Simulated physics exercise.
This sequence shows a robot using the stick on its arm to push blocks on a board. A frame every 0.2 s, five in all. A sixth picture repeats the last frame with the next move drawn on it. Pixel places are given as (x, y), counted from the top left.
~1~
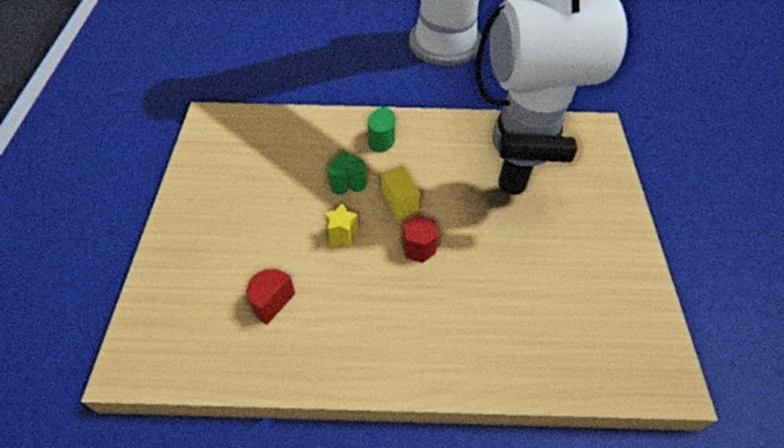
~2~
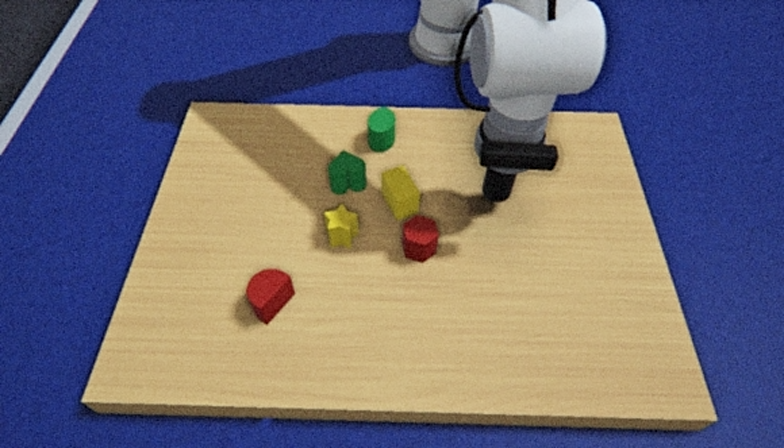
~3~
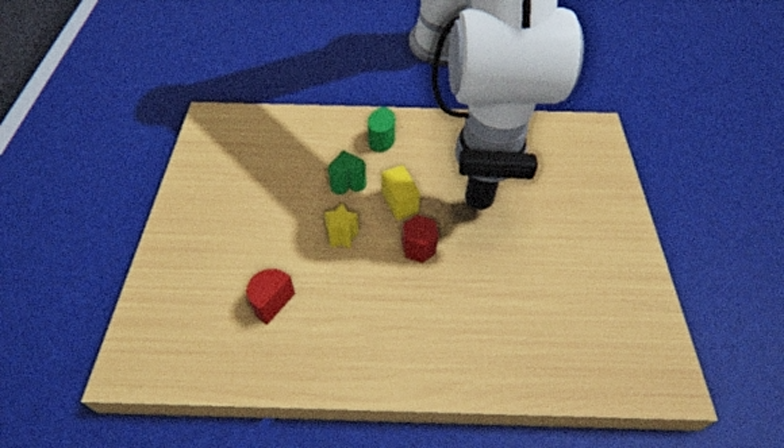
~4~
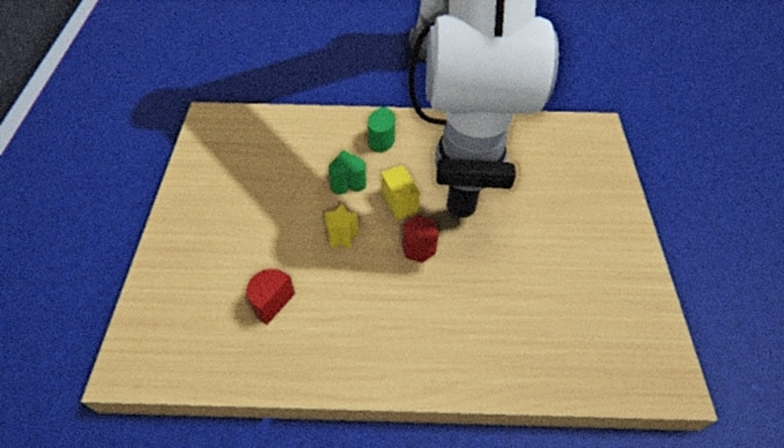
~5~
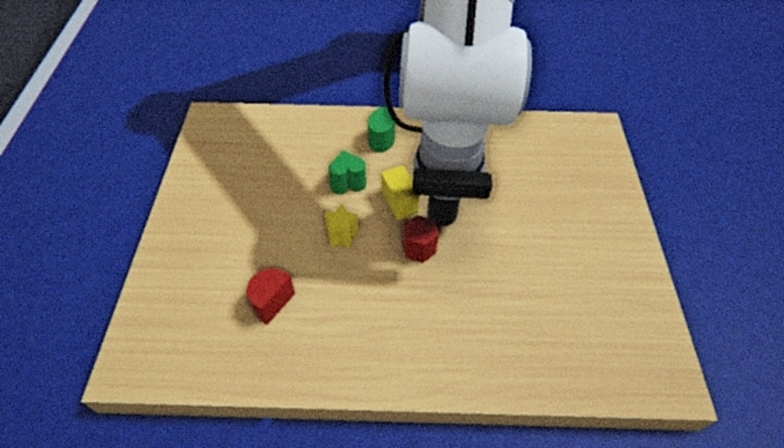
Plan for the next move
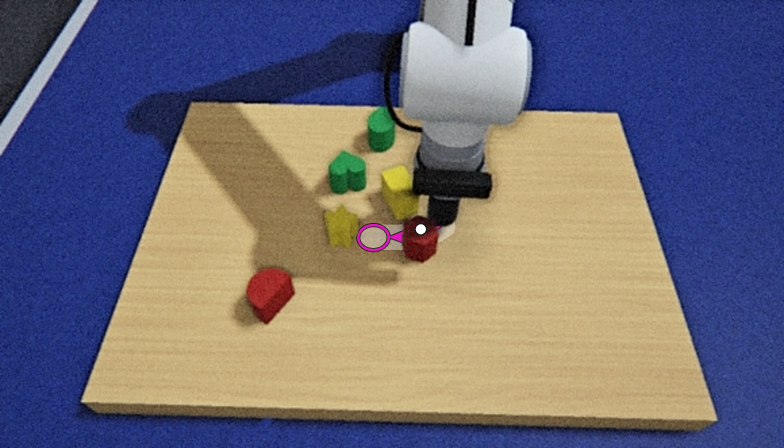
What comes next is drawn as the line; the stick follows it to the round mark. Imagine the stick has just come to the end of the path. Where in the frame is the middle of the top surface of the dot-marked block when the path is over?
It should be at about (399, 245).
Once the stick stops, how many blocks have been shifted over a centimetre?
Total: One.
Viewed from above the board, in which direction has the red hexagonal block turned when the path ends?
It twists anticlockwise.
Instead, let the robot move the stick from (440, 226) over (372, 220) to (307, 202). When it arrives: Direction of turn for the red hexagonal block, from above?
It turns round anticlockwise.
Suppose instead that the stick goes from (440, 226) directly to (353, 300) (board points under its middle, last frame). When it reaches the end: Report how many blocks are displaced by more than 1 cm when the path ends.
1 block.
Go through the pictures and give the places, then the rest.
In the first picture, lower end of the stick at (512, 185), tops of blocks, yellow star at (340, 218), red hexagonal block at (421, 229).
In the second picture, stick at (496, 192), blocks as before.
In the third picture, stick at (479, 199), blocks as before.
In the fourth picture, stick at (461, 207), blocks as before.
In the fifth picture, stick at (442, 216), yellow star at (340, 218), red hexagonal block at (421, 229).
The drawn path runs from (440, 226) over (420, 235) and (397, 237) to (373, 237); the dot is on the red hexagonal block.
What follows on the original path. Halfway along, stick at (409, 227); red hexagonal block at (401, 244), turned 20° anticlockwise.
At the end, stick at (373, 227); yellow star not moved; red hexagonal block at (399, 245), turned 25° anticlockwise.
